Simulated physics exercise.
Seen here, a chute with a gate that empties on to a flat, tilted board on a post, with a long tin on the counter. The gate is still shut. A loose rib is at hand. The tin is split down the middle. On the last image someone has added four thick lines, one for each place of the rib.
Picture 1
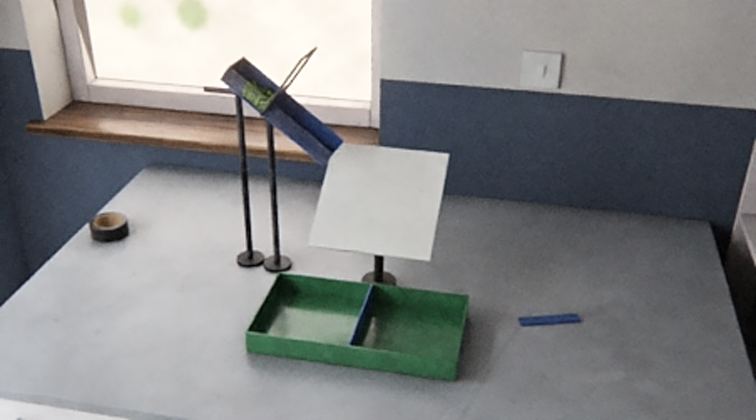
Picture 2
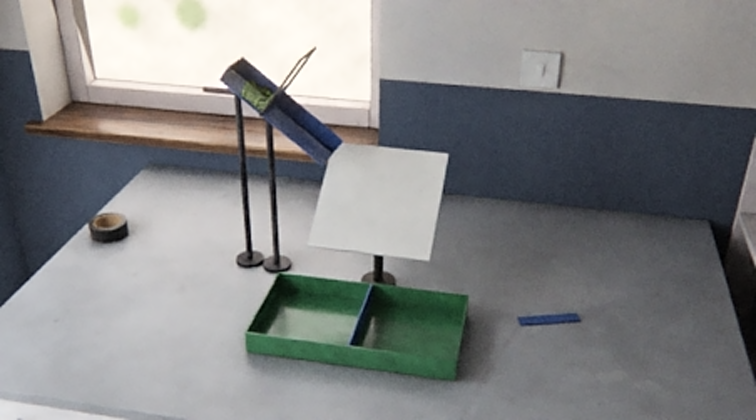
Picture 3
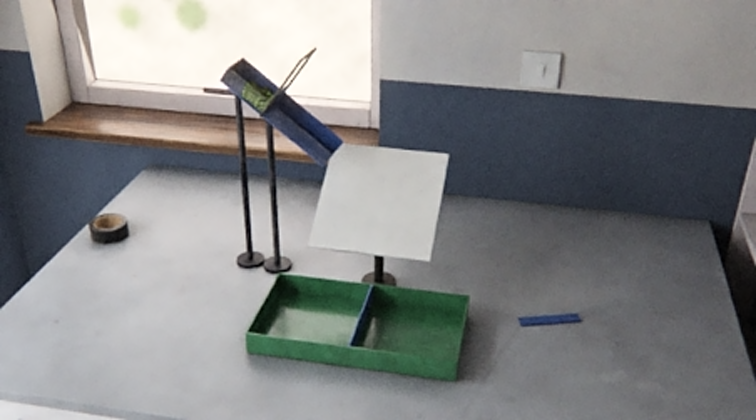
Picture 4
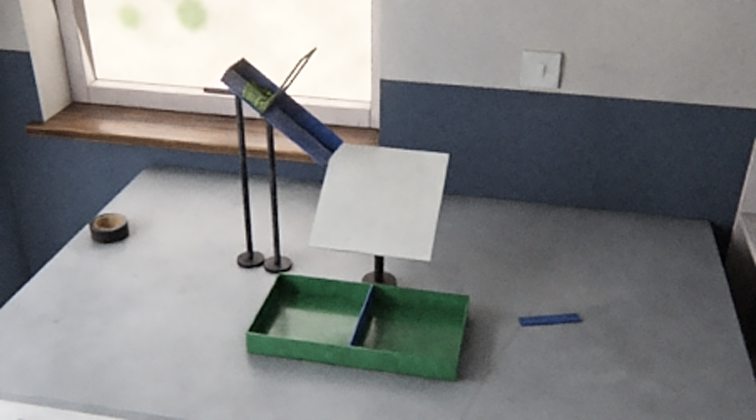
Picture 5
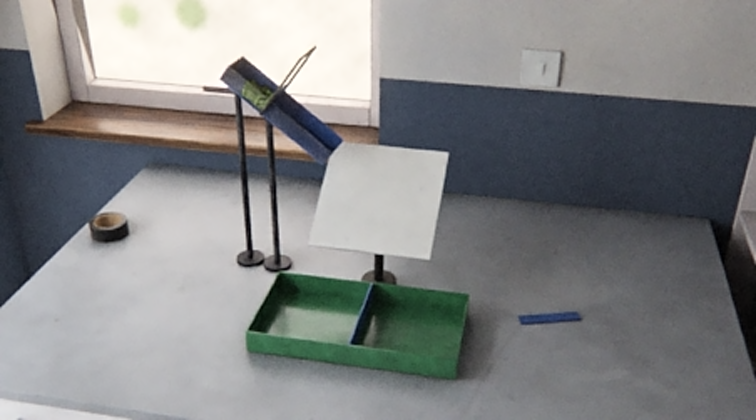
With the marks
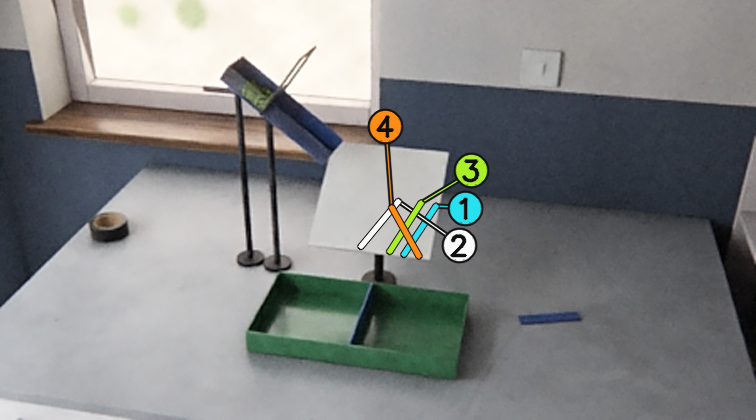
Nothing moves as a blue chute stands above a tilted white board and a green tin.
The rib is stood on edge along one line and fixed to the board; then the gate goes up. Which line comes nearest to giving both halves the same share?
Take 3.
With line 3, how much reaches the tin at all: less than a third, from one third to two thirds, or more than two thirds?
It is more than two thirds.
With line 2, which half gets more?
Left.
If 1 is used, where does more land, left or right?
The right half.
On the marked copy, line 1 from (436, 206) to (403, 254); line 2 from (398, 201) to (360, 246); line 3 from (421, 202) to (389, 251); line 4 from (391, 207) to (418, 256).
With 1, of what is caught, a small share in the left half, the bulk in the right.
With 2, of what is caught, all but a few in the left half, only a few in the right.
With 3, of what is caught, close to a third in the left half, close to two thirds in the right.
With 4, of what is caught, a small share in the left half, all but a few in the right.
